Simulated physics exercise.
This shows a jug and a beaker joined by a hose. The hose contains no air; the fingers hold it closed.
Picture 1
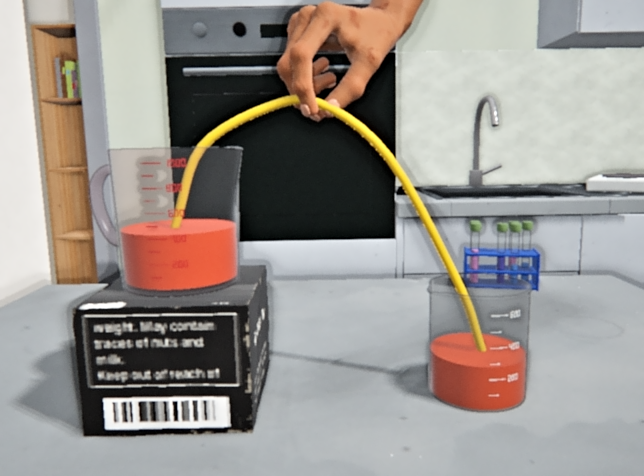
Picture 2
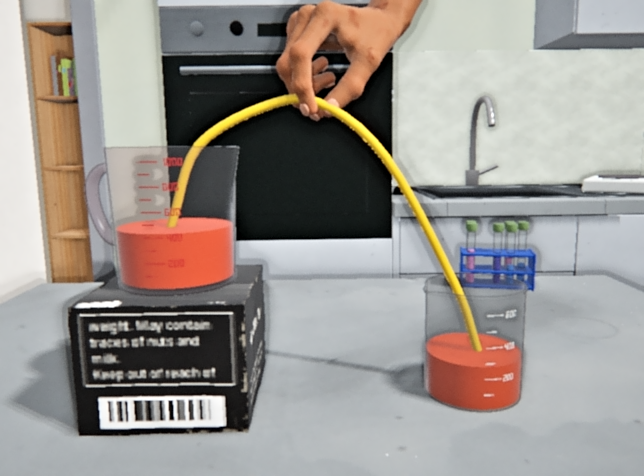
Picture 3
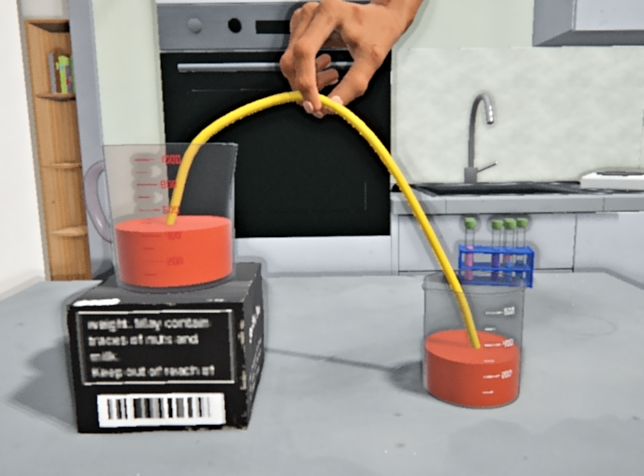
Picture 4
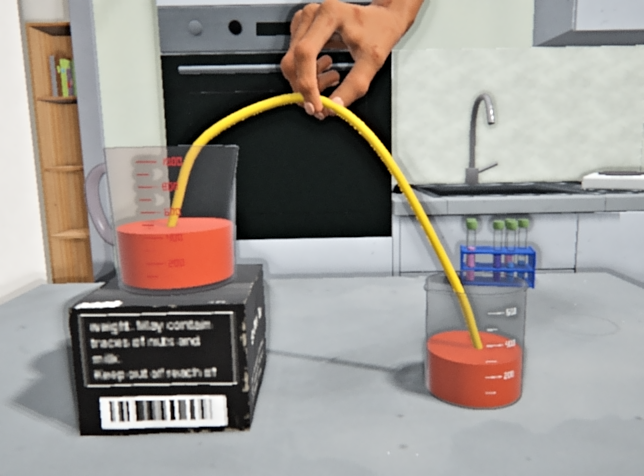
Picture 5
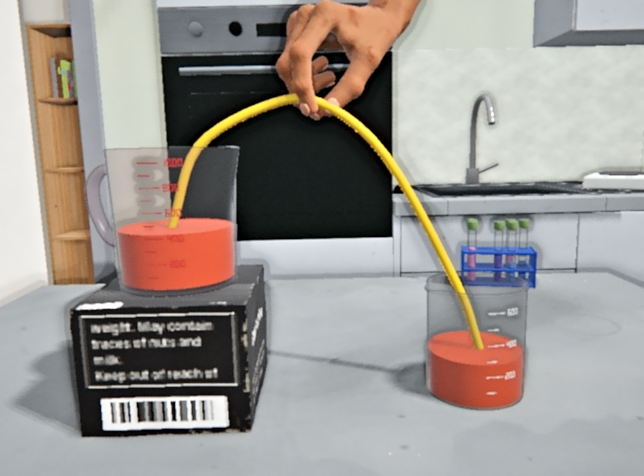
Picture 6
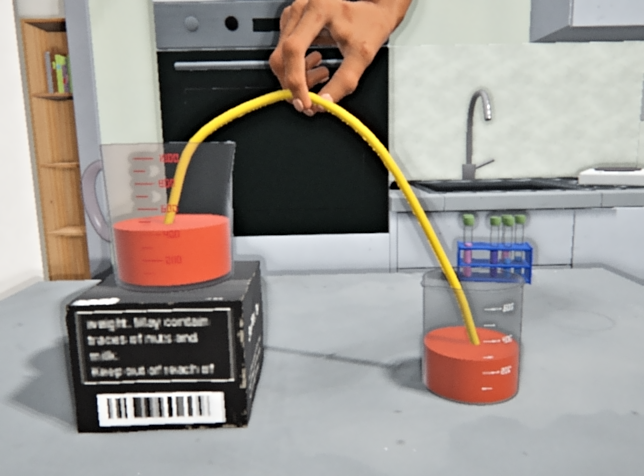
The video shows a hand pinching a yellow hose that arches between a jug of red liquid on a black box at left and a lower beaker of red liquid at right; the liquid levels show no clear change.
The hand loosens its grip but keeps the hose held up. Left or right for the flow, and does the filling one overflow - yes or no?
Flow: Right; taker: No.
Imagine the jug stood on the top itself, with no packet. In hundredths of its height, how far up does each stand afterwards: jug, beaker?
35 % and 45 %.
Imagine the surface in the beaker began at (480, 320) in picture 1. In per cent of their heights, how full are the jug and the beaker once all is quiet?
Levels, in order: Approx. 10 and 100 per cent.
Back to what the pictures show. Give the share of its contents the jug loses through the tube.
My estimate is 70 per cent.
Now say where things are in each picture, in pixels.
In the first frame, the hose is pinched; jug (179, 213) about a third full, up on the packet; beaker (478, 336) about a third full, on the top itself.
The second frame shows nothing flows; jug about a third full, surface at (176, 227); beaker about a third full, surface at (473, 350).
The third frame shows fingers on the hose; jug (174, 209) about a third full; beaker (472, 333) about a third full.
The fourth frame shows still shut; jug about a third full, surface at (176, 227); beaker about a third full, surface at (474, 348).
In the fifth frame, the hose is pinched; jug (176, 212) about a third full, up on the packet; beaker (475, 334) about a third full, on the top itself.
The sixth frame shows nothing flows; jug about a third full, surface at (173, 224); beaker about a third full, surface at (471, 344).
Soon after, the jug is about a quarter full; the beaker is about half full.
Later, the jug is nearly empty; the beaker is about two thirds full.
In the end, the jug is nearly empty; the beaker is about three quarters full.
